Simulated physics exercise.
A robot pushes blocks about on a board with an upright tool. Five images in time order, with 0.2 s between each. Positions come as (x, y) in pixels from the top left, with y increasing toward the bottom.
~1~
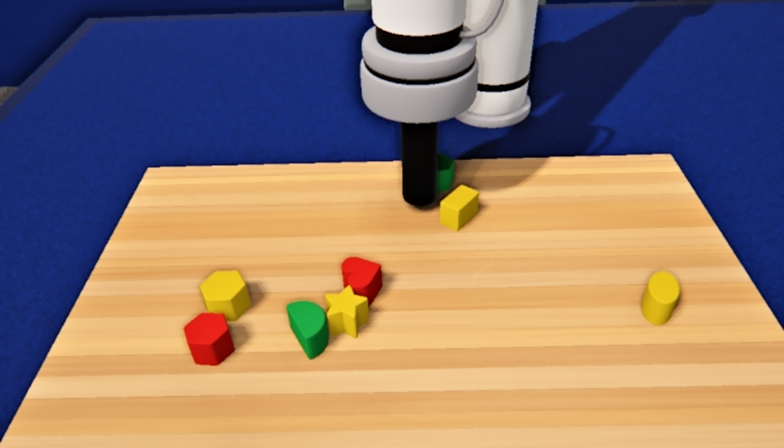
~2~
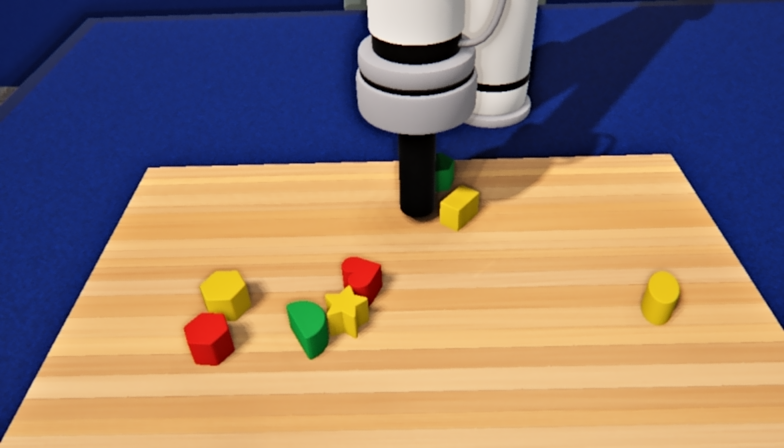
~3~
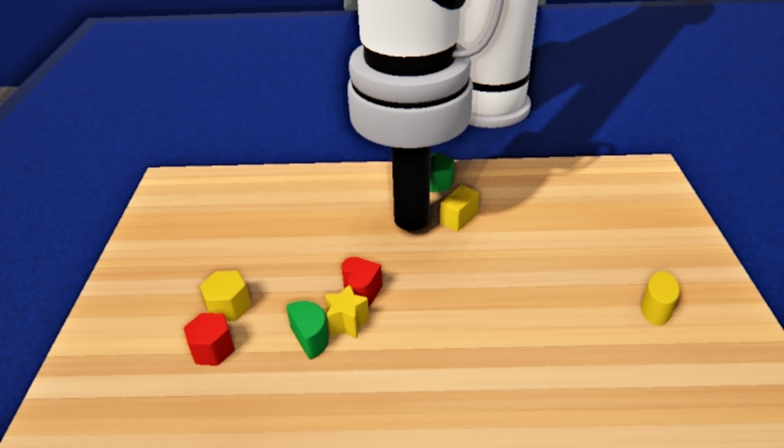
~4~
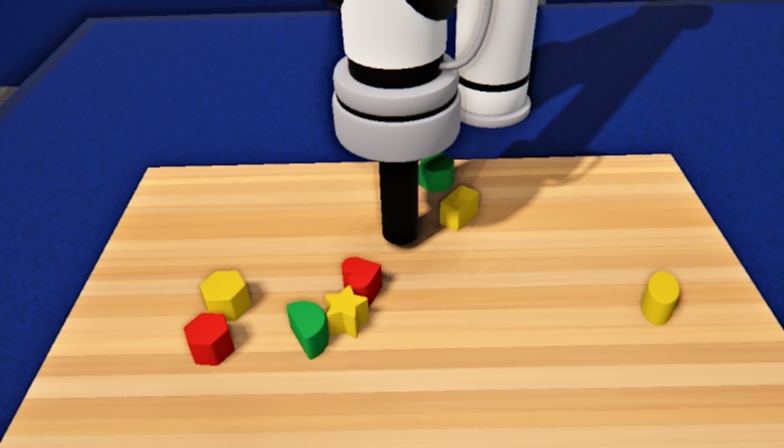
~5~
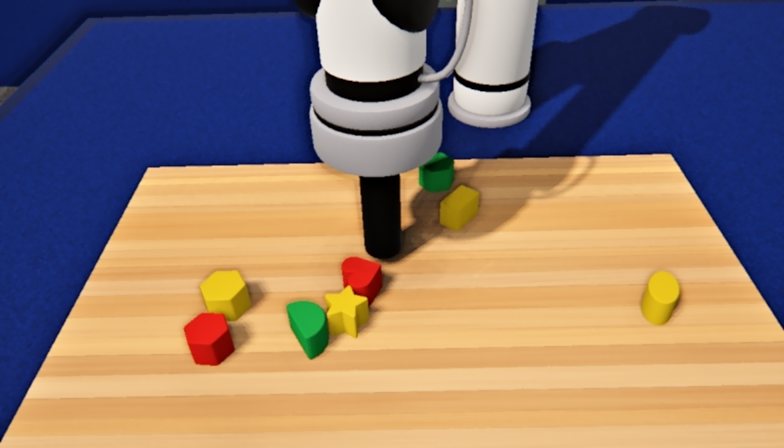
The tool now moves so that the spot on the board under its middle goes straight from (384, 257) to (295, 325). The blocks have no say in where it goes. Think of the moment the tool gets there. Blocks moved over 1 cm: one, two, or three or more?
The answer will be at least three.
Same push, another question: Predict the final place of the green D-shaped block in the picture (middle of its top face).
Pixel (297, 333).
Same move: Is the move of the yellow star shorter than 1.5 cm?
Final answer: No.
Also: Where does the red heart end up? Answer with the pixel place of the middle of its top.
My prediction: (352, 297).
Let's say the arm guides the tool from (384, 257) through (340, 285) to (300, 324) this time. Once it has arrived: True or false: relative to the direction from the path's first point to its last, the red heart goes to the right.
False - the claim does not hold.
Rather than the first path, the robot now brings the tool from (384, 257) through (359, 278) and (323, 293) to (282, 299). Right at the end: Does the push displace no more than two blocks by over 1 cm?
The answer is yes.
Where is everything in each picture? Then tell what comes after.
The first picture shows lower end of the tool (419, 196), tops of blocks, yellow hexagon (222, 284), green D-shaped block (307, 315), yellow star (345, 301), red heart (360, 270).
The second picture shows tool (417, 207), blocks as before.
The third picture shows tool (412, 220), blocks as before.
The fourth picture shows tool (400, 233), blocks as before.
The fifth picture shows tool (383, 247), yellow hexagon (222, 284), green D-shaped block (307, 315), yellow star (345, 301), red heart (360, 270).
The first path, step by step. One third of the way, tool (355, 268); yellow star (343, 305); red heart (355, 282), turned 35° anticlockwise.
Two thirds of the way, tool (324, 292); yellow star (343, 321), turned 10° clockwise; red heart (352, 296), turned 65° anticlockwise.
At the end, tool (293, 315); yellow hexagon not moved; green D-shaped block (297, 333), turned 40° anticlockwise; yellow star (343, 321), turned 10° clockwise; red heart (352, 297), turned 70° anticlockwise.
